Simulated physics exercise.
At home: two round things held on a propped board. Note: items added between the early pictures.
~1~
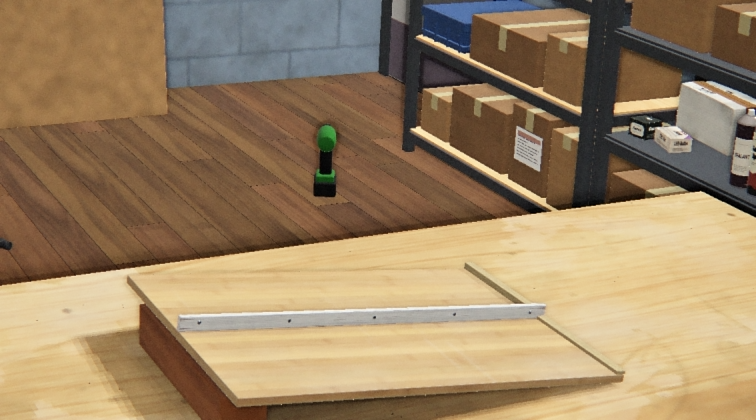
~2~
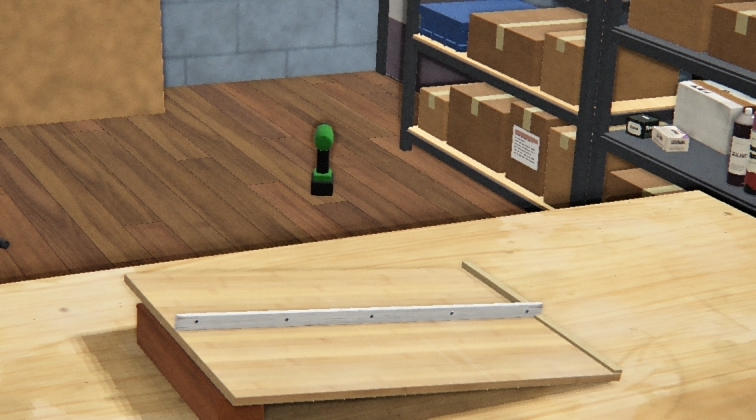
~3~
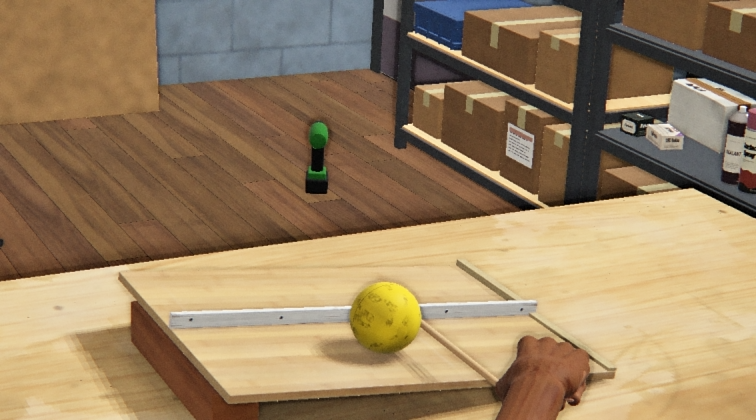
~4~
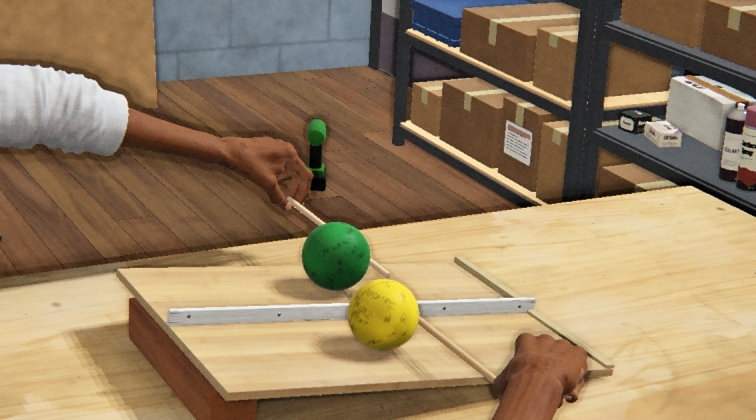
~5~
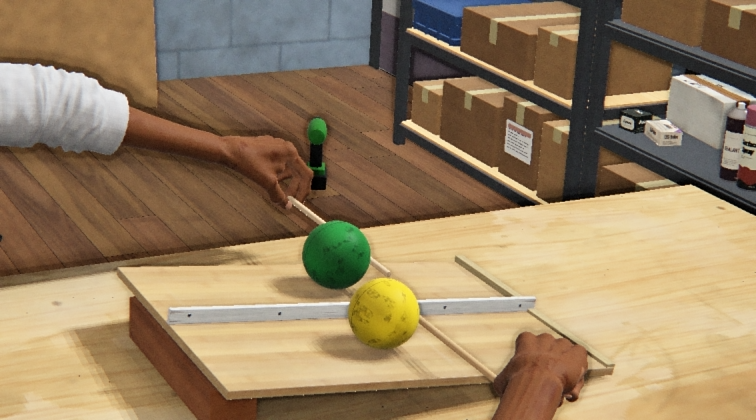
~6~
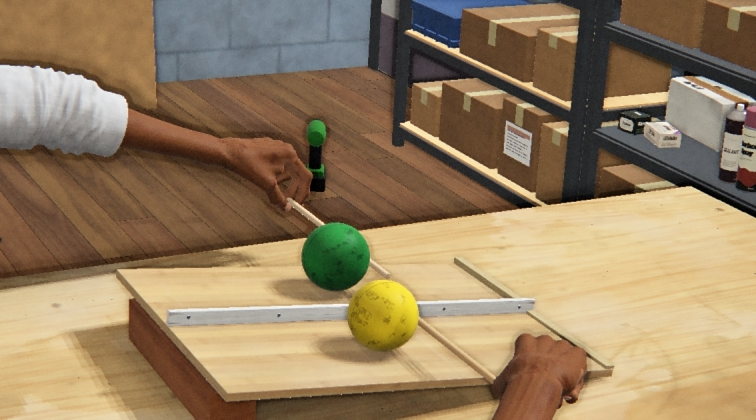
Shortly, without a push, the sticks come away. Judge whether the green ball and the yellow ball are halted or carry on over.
The green ball carries on over; the yellow ball carries on over.
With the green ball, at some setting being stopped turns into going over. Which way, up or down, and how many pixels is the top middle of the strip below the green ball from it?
Go up by close to 4 pixels and it flips.
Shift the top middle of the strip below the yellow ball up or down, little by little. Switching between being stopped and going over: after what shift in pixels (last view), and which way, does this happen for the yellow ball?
You'd need to go up by roughly 8 pixels to hit the edge.
Then, 0.66 s later than the last frame, green ball rolling on the board near (434, 256); yellow ball rolling on the board near (488, 313).
Then, 1.14 s later than the last frame, green ball off the board near (566, 255); yellow ball off the board near (657, 306).
When it is over, the green ball goes over the end; the yellow ball goes over the end.
